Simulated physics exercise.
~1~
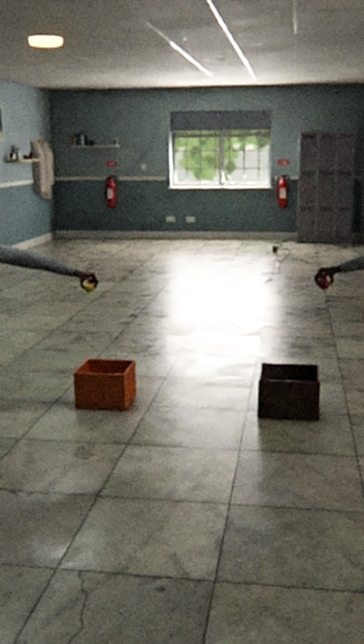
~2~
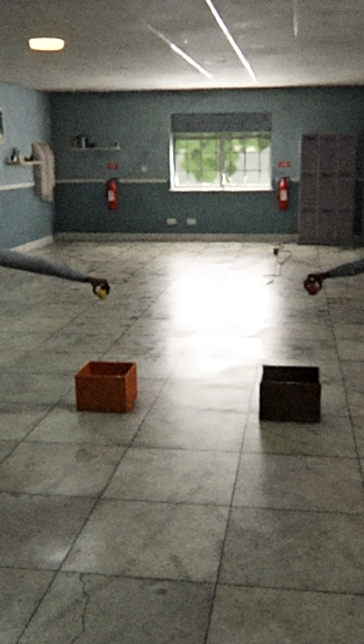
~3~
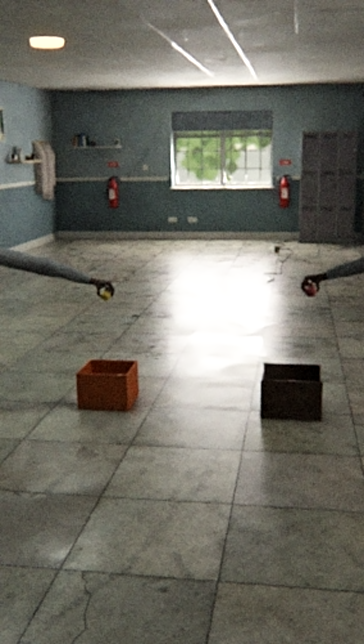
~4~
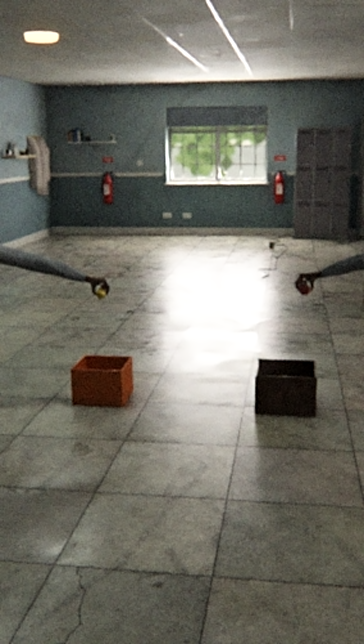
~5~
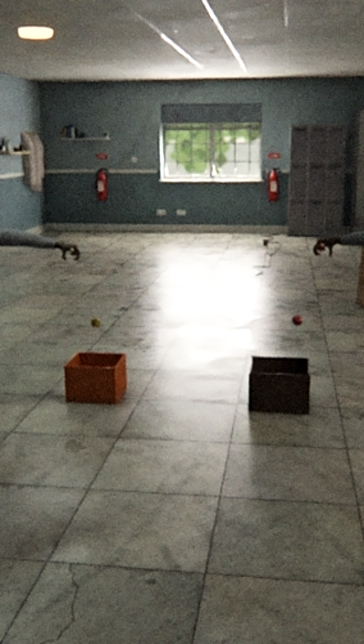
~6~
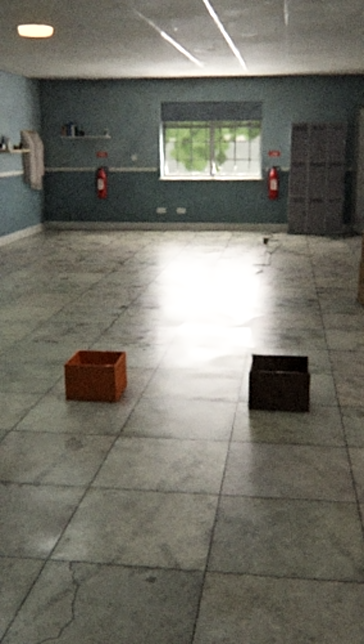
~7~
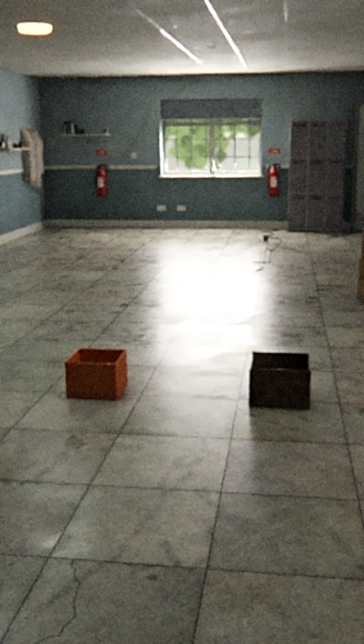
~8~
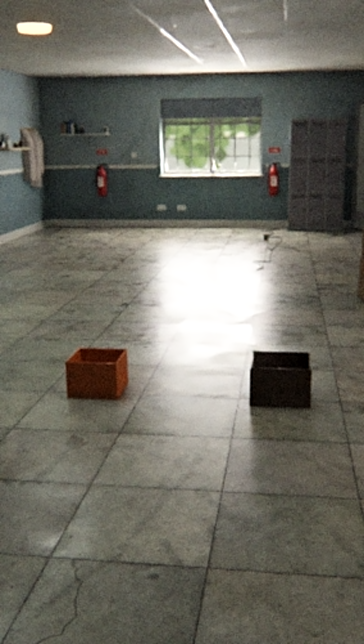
The clip opens on a dim tiled room with a window at the back, where an arm reaches in from each side above two open boxes, orange on the left and dark on the right. The left hand holds a lemon and the right hand holds a red apple. The hands edge slightly inward, then hover almost still. Both let go and draw back toward the sides as the lemon and the apple fall together toward the boxes. Each drops into the container beneath it and goes out of sight, leaving the two boxes standing still on the empty floor.
